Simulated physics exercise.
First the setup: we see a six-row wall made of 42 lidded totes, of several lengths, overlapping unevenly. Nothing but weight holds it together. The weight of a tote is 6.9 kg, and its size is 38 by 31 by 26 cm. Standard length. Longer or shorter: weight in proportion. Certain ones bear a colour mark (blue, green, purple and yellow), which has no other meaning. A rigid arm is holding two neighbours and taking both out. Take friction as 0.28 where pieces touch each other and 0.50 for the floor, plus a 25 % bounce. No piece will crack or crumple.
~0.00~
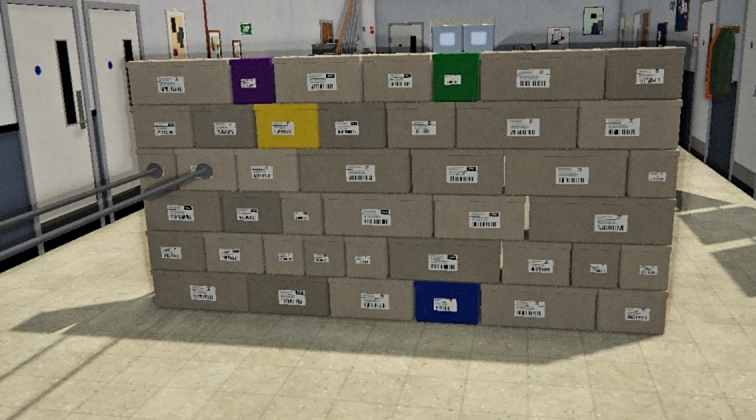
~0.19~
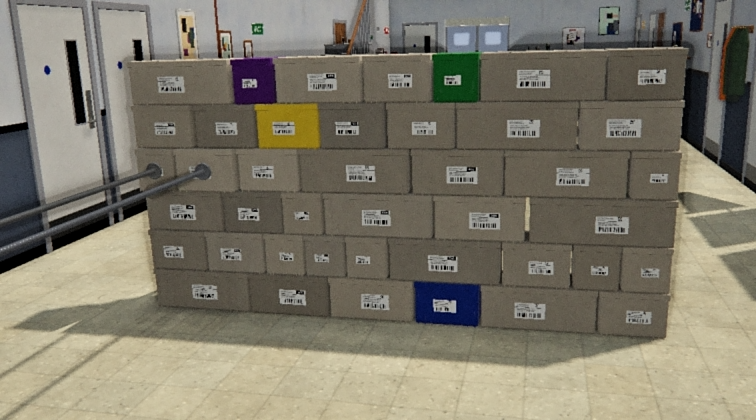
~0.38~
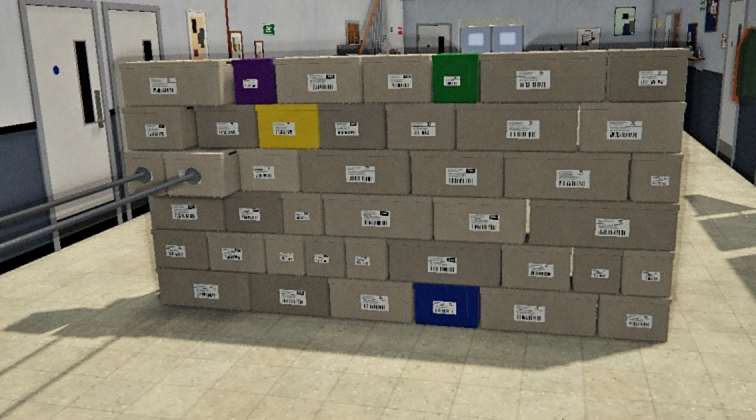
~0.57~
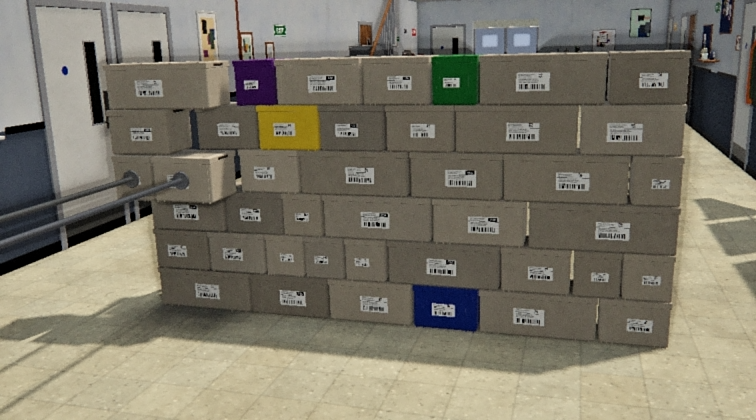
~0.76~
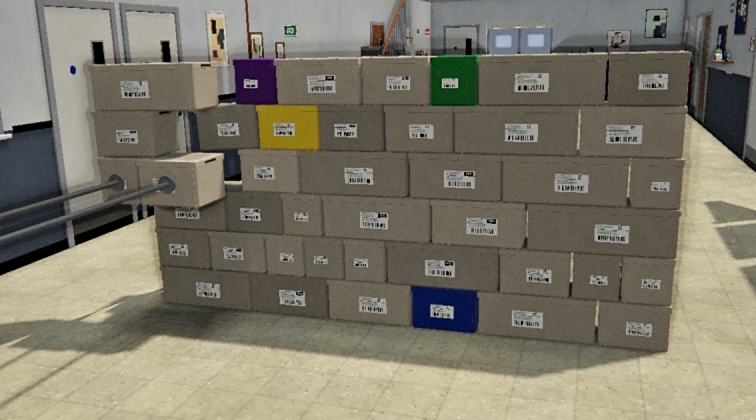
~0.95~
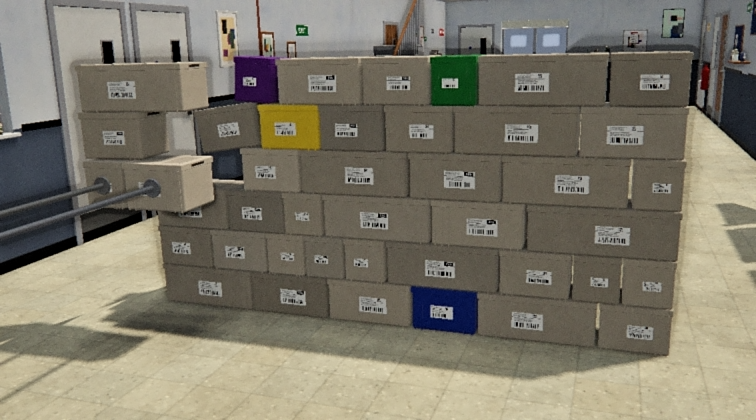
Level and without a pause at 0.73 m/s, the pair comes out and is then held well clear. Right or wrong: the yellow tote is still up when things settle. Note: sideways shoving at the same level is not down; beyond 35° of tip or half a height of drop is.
Right, it stays up.
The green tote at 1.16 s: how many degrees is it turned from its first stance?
Roughly 0°.
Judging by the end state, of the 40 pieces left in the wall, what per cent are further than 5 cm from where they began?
Displaced: 10 %.
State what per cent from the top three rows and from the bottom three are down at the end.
That's 20% up top and 0% at the bottom.
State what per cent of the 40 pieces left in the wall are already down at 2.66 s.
10 %.
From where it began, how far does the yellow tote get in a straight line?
I'd put it at near 0 cm.
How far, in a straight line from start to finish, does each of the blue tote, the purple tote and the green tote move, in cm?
Net displacement, roughly: Blue ~ 0 cm, purple ~ 140 cm, green ~ 0 cm.
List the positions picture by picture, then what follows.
In the first frame (places mark the middle of the side facing us; the camera moves round a little), pulled tote (165, 161) not yet moving; yellow tote (286, 127); purple tote (250, 82); green tote (455, 78); the rest undisturbed.
Pulled tote (164, 162) 44 mm out; yellow tote (286, 127), in the second frame.
Pulled tote (153, 165) 18 cm out; yellow tote (287, 127); 2 disturbed, none down, in the third frame.
Pulled tote (141, 170) clear of the wall, 32 cm out; yellow tote (287, 128); 2 disturbed, none down, in the fourth frame.
Pulled tote (127, 173) clear of the wall, 46 cm out; yellow tote (287, 128); 3 disturbed, none down, in the fifth frame.
Pulled tote (112, 176) clear of the wall, 60 cm out; yellow tote (288, 128); purple tote (251, 80) leaning 4°; green tote (452, 82); steepest lean 8°, the tote at (226, 129); 4 disturbed, none down, in the sixth frame.
After 1.16 s, none of the 40 other totes down, 4 disturbed; yellow tote unmoved; purple tote leaning 5°.
After 1.98 s, 2 of the 40 other totes down; yellow tote unmoved; purple tote leaning 46°, 36 cm lower.
After 2.66 s, 3 of the 40 other totes down; yellow tote unmoved; purple tote on its side.
After 3.30 s, 4 of the 40 other totes down; yellow tote unmoved; purple tote on its side.
At rest (4.2 s), 4 of the 40 other totes down; yellow tote unmoved; purple tote on its side; green tote unmoved. As the last picture would show them, middles, yellow tote near (299, 125), purple tote near (272, 256).
